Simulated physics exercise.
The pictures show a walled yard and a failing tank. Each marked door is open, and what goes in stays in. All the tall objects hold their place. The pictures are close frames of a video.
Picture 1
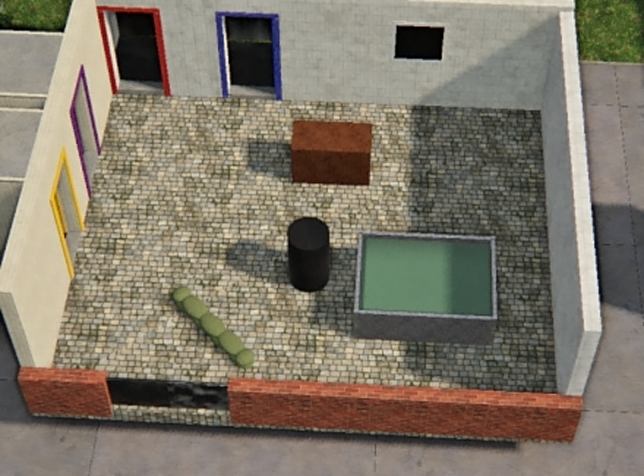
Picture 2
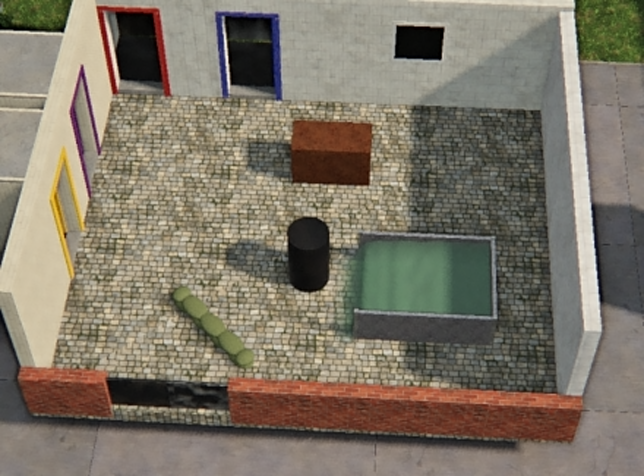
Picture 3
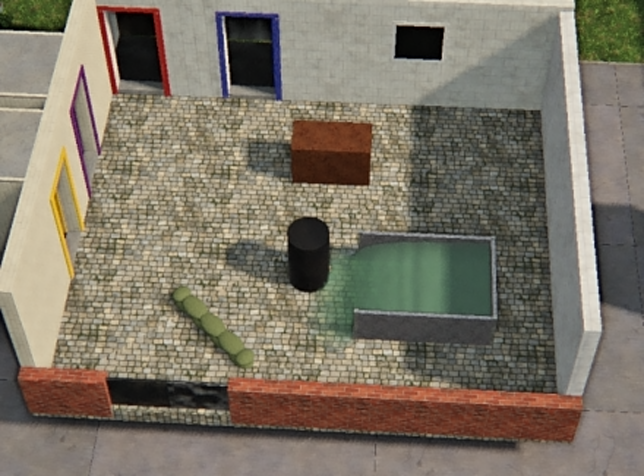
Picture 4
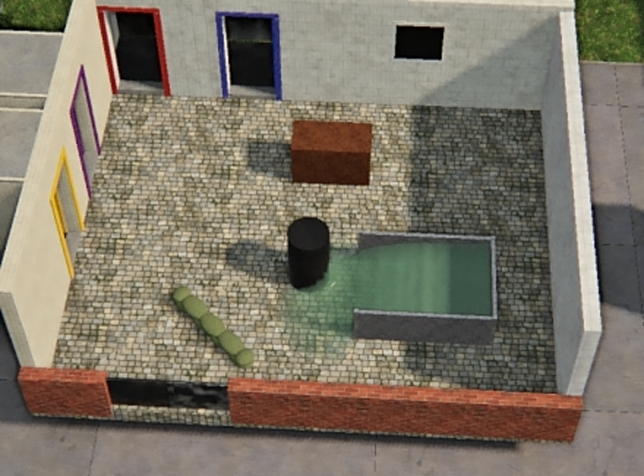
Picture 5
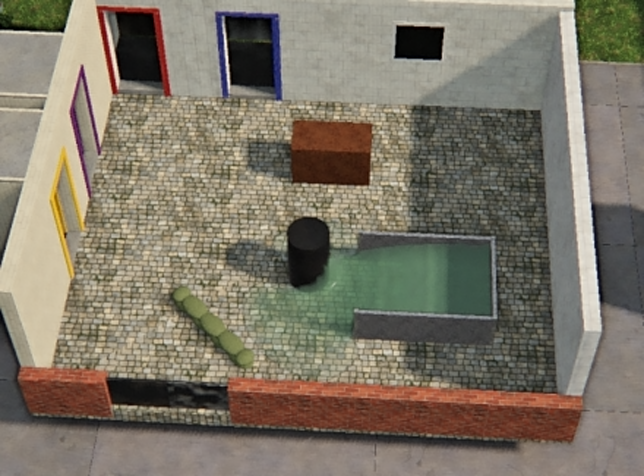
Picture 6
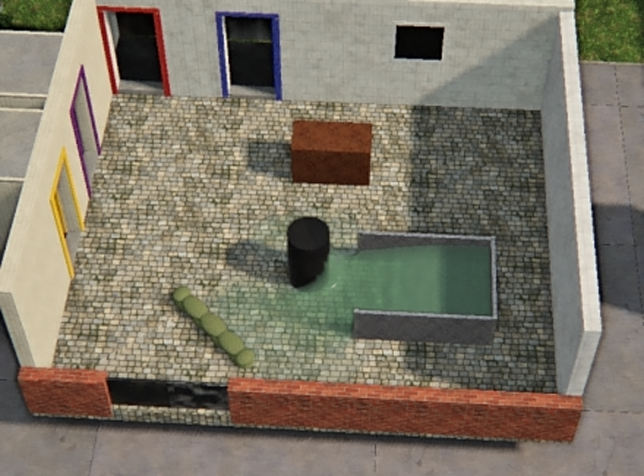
In this clip, an open tank of green water in a walled, paved yard loses its left side, and the water pours out leftward, spreading across the paving around the base of a black cylinder and toward a low green hedge.
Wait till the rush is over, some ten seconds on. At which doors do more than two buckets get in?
The purple door admits no more than that; the red door lets in a lot; the blue door admits no more than that; the yellow door lets in a lot.
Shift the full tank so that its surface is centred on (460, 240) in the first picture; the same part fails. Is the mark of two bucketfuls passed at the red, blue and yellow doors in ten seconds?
Then: The red door passes that mark, the blue door holds, the yellow door is over.
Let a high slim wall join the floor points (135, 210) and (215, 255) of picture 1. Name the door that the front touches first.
It is the one in yellow.
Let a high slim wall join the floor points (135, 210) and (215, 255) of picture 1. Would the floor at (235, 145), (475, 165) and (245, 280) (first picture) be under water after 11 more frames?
One after the other: Flooded, clear, wet.
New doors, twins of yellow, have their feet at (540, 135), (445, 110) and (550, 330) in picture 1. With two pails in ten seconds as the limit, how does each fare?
In that order: Stays under, lets less in, keeps below it.
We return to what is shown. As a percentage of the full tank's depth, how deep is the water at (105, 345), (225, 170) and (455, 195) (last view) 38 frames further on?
About 8, 6 and 2 per cent.
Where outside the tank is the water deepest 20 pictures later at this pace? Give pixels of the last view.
Close to (112, 99).
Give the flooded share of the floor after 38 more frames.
Roughly 70 per cent.
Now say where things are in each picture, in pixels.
In the first frame, the open tank at (426, 277) is whole and still.
In the second frame, water pours out at (360, 288) and has run to (350, 341).
In the third frame, the front is at (325, 343), out from the gap at (360, 290).
In the fourth frame, water pours out at (360, 291) and has run to (288, 338).
In the fifth frame, the front is at (250, 324), out from the gap at (360, 291).
In the sixth frame, the front is at (212, 313), out from the gap at (360, 292).
A moment on, water covers 25 % of the floor; the purple door not reached, the red door not reached, the blue door not reached, the yellow door not reached.
Next, water covers 40 % of the floor; the purple door not reached, the red door not reached, the blue door not reached, the yellow door wet at the sill, nothing in.
Then, water covers 60 % of the floor; the purple door wet at the sill, nothing in, the red door wet at the sill, nothing in, the blue door wet at the sill, nothing in, the yellow door over two buckets in.
Later, water covers 70 % of the floor; the purple door wet at the sill, nothing in, the red door over two buckets in, the blue door wet at the sill, nothing in, the yellow door over two buckets in.
In the end, water covers 90 % of the floor; the purple door wet at the sill, nothing in, the red door over two buckets in, the blue door wet at the sill, nothing in, the yellow door over two buckets in.
